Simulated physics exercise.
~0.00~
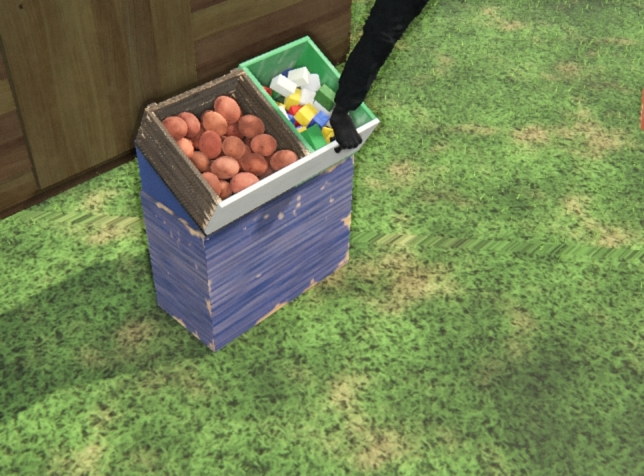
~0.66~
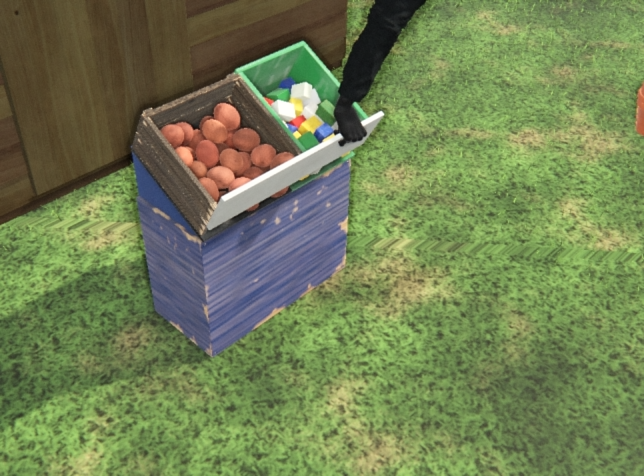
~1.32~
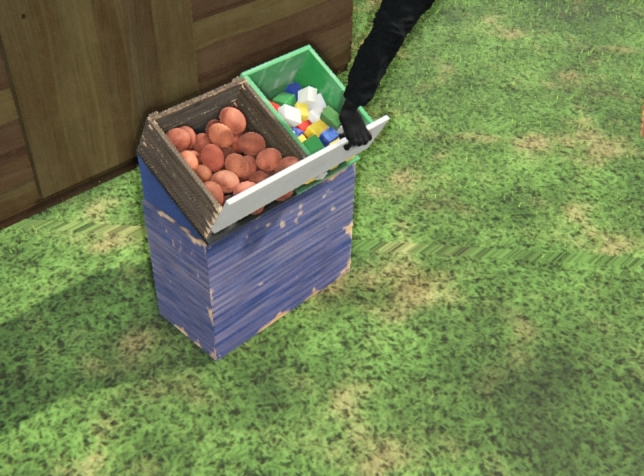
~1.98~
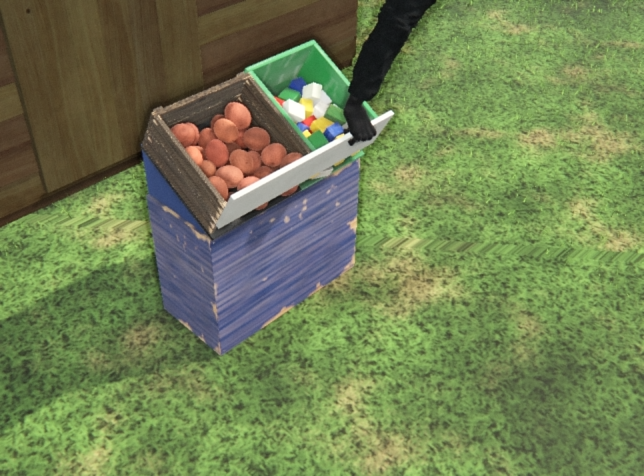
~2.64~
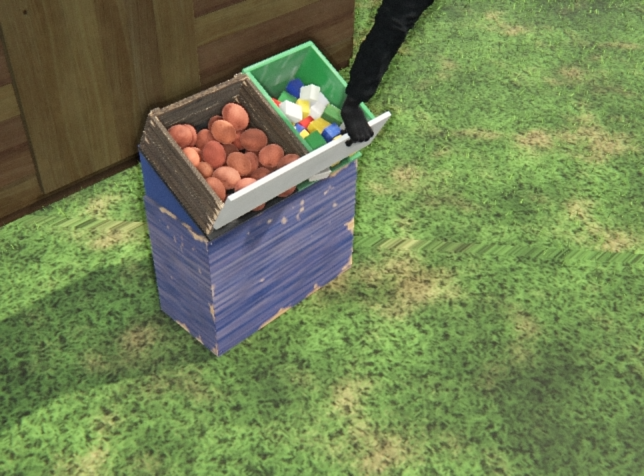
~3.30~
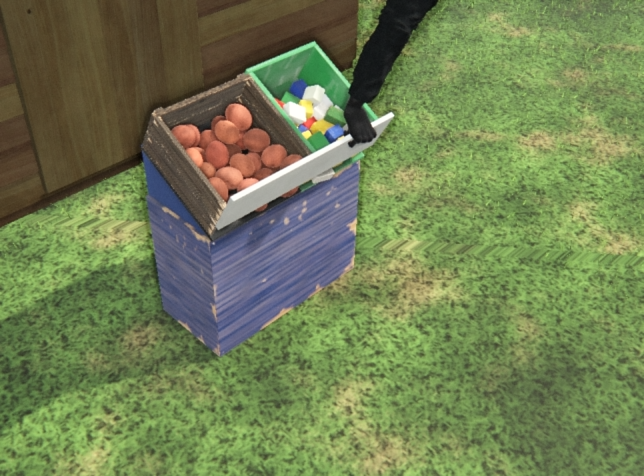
A black-gloved hand raises the white gate slightly, and the potatoes and toy bricks stay put.
